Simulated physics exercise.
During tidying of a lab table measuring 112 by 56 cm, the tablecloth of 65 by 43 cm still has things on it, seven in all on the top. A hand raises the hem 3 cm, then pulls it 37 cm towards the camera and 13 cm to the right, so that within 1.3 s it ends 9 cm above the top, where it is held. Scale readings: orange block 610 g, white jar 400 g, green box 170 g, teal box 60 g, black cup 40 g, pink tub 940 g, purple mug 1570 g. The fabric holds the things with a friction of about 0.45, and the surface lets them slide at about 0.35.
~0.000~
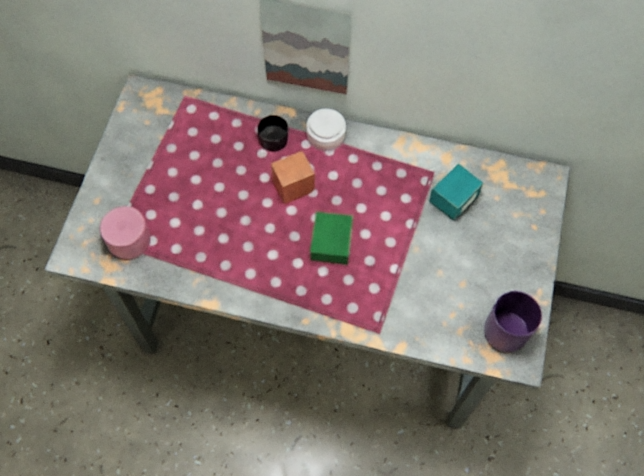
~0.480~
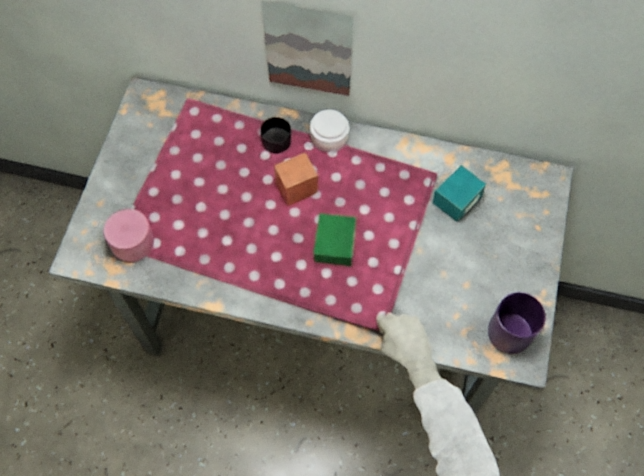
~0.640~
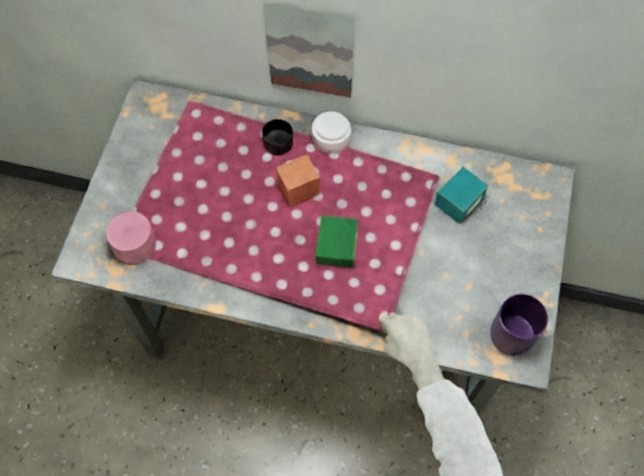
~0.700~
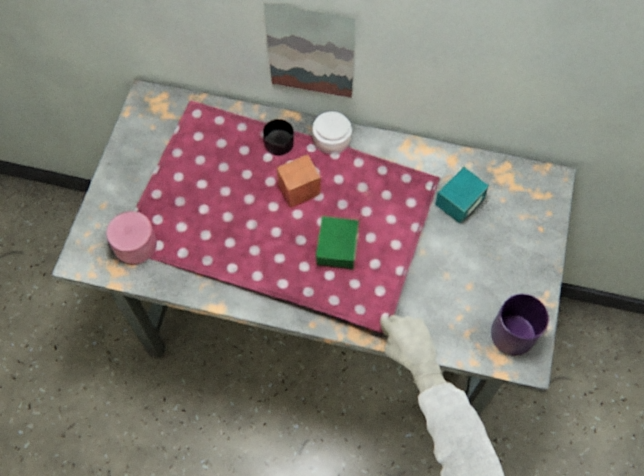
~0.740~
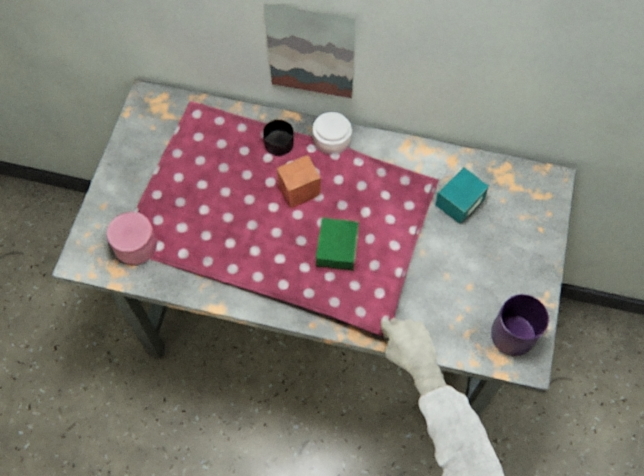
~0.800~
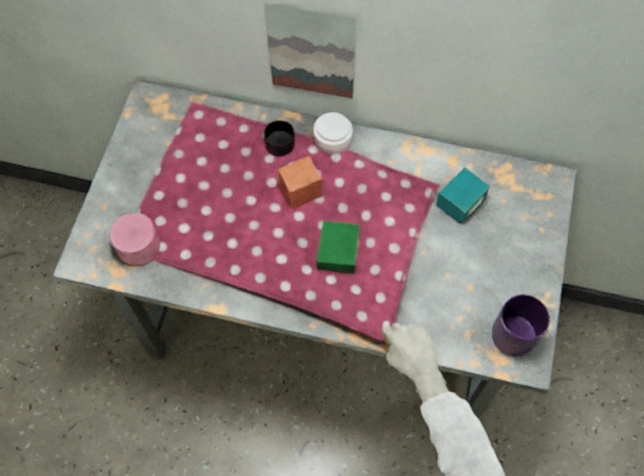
A pale-sleeved hand reaching in and gripping the near right corner of a pink polka-dot cloth, the objects on it barely shifting.
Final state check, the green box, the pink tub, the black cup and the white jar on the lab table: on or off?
One by one: The green box will come off; the pink tub will come off; the black cup will come off; the white jar will not come off.
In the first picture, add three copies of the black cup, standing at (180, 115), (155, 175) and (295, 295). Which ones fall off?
First keeps its place, second leaves the top, third leaves the top.
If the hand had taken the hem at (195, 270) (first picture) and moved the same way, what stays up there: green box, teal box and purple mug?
Result: Green box leaves the top; teal box keeps its place; purple mug keeps its place.
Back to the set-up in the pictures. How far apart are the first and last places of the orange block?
As for the orange block, it finishes over the edge.
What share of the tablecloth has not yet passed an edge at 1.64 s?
Share within the edges: Approx. 55 %.
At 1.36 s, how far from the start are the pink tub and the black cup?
The pink tub is 15 cm out, the black cup 25 cm.
At 1.1 s, 95 % of the tablecloth is still over the top; green box 12 cm off its start, black cup 10 cm off its start, pink tub 6 cm off its start.
At 1.4 s, 75 % of the tablecloth is still over the top; green box 25 cm off its start, black cup 24 cm off its start, pink tub 14 cm off its start.
At 1.6 s, 55 % of the tablecloth is still over the top; green box 36 cm off its start at (384, 391), black cup 36 cm off its start at (352, 252), pink tub 23 cm off its start at (203, 293).
At 1.9 s, 30 % of the tablecloth is still over the top; black cup 46 cm off its start, green box 44 cm off its start, pink tub on its side, 23 cm off its start.
At 3.5 s, 0 % of the tablecloth is still over the top; black cup over the edge, green box over the edge, pink tub over the edge, white jar 0 cm off its start at (333, 127).
